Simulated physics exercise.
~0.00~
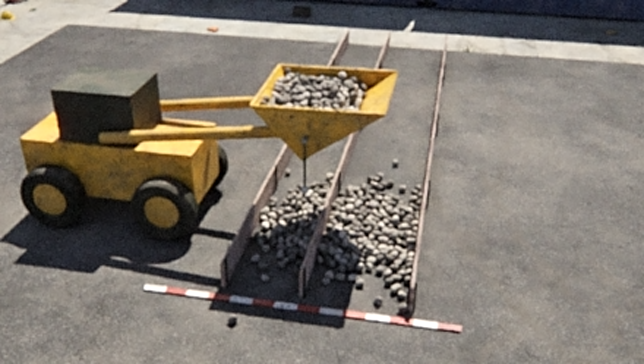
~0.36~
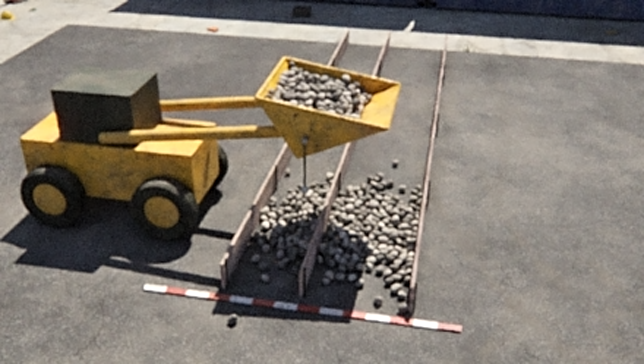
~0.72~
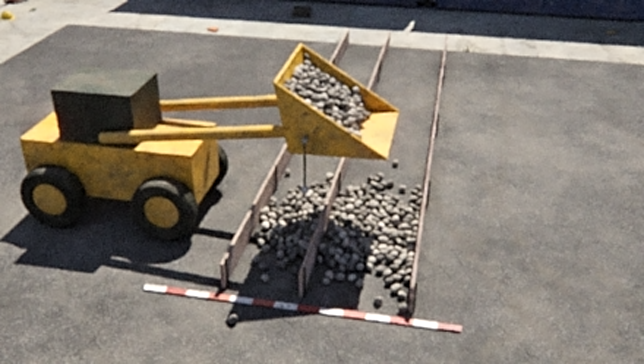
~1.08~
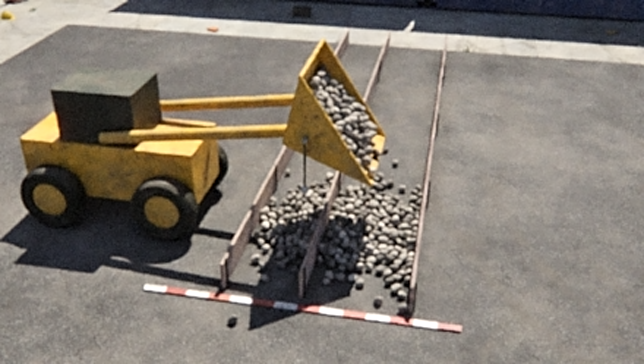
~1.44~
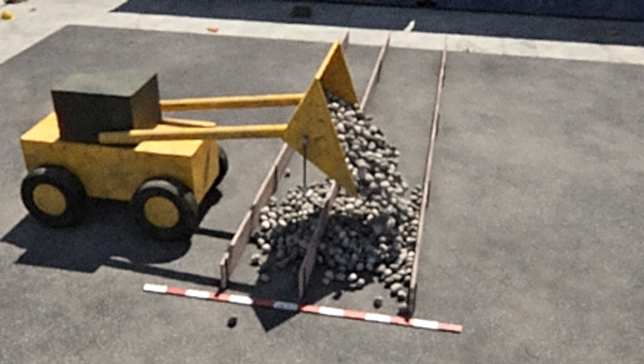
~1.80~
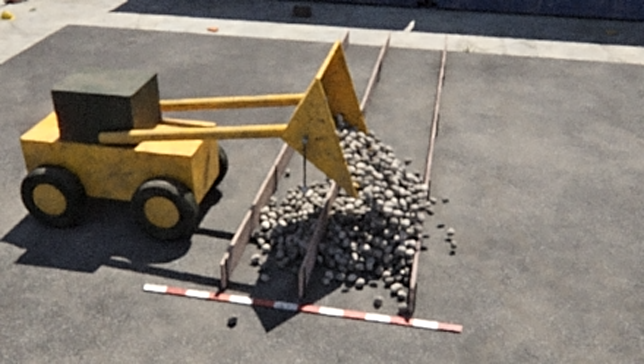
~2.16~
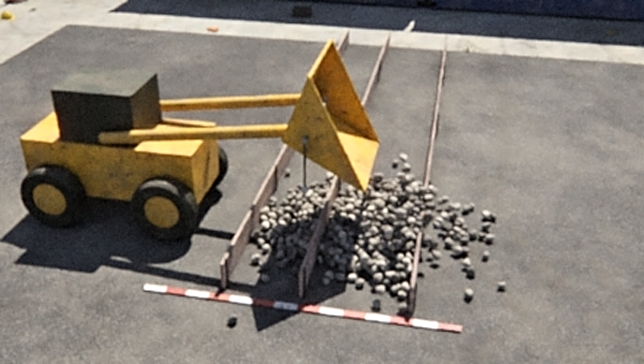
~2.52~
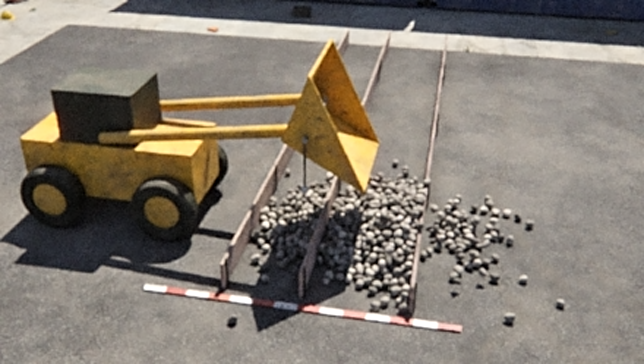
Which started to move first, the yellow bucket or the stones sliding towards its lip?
The yellow bucket started to move first. The stones began sliding only later, once it had tilted steeply.
A yellow toy-like loader tipped its raised bucket steeply to the right, and its grey stones slid onto the pile between the boards. Some spilled past the last board and scattered across the ground, leaving the bucket empty and still tilted.
